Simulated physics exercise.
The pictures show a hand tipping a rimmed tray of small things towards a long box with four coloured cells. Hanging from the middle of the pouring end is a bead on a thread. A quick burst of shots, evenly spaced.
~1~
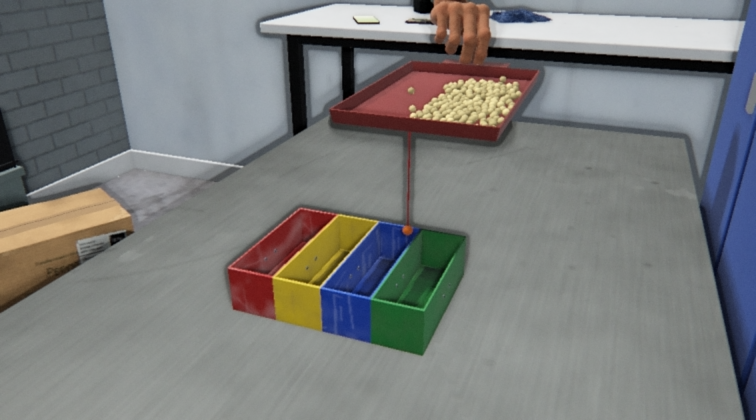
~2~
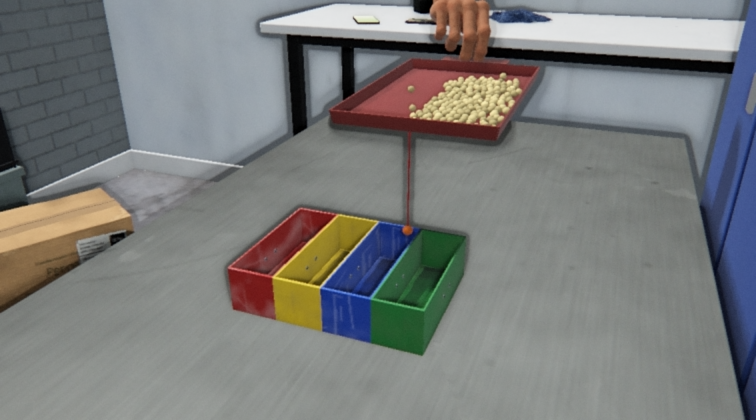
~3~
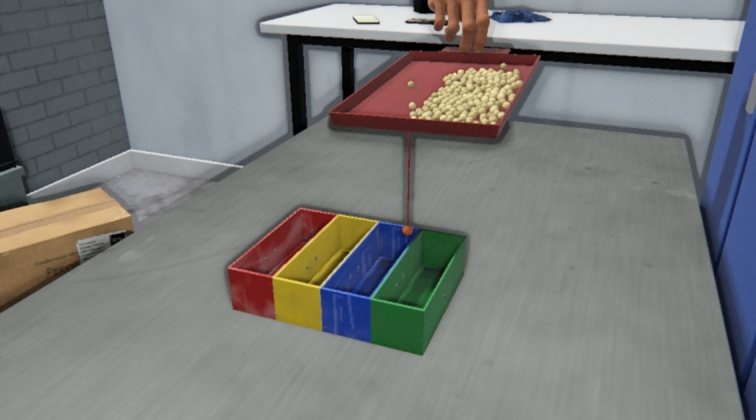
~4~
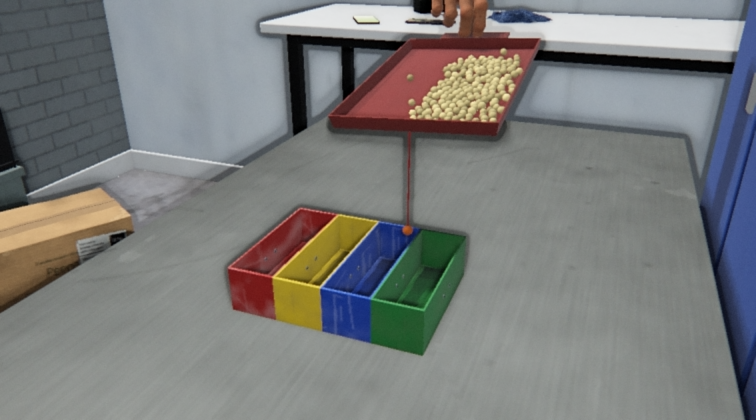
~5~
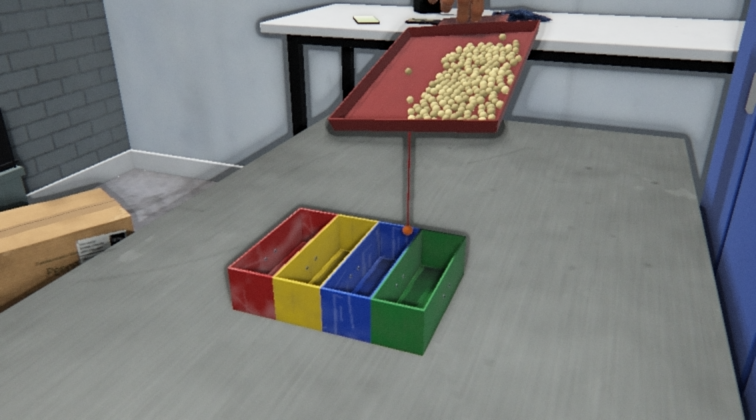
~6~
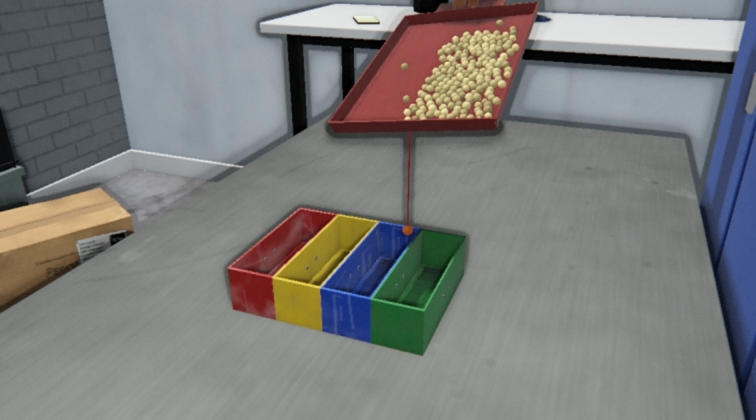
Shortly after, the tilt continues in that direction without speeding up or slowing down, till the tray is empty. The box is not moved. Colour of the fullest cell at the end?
Yellow.
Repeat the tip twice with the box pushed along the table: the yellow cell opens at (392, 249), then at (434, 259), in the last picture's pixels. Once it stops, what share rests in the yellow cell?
First position: Some 10 %; second position: Some 0 %.
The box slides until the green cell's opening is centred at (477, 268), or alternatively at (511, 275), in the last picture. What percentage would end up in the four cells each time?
First about 90, then 30 per cent.
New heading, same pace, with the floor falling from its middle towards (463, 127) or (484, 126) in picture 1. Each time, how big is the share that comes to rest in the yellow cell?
Lab note: Try one about 0 %, try two about 0 %.
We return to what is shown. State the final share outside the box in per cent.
Roughly 0 percent of the load.
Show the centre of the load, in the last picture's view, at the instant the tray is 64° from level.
Near (371, 117).
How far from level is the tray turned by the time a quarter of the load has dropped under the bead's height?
I'd say it is tilted about 85°.
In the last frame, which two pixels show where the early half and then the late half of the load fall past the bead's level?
Earlier portion about (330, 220); later portion about (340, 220).
Just after the last frame, tray tipped steeply; the larger part on the tray; about a tenth in the red cell; about a tenth in the yellow cell; about a tenth falling or outside the box.
A moment on, tray tipped past a quarter turn; about a tenth on the tray; roughly half in the yellow cell; about a tenth in the red cell; about a tenth in the blue cell; roughly a quarter falling or outside the box.
Further on, tray tipped past a quarter turn; roughly two thirds in the yellow cell; about a tenth in the blue cell; about a tenth in the red cell; just a few falling or outside the box.
When it is over, tray tipped past a quarter turn; roughly two thirds in the yellow cell; about a tenth in the blue cell; about a tenth in the red cell; not one in the green cell; just a few outside the box.
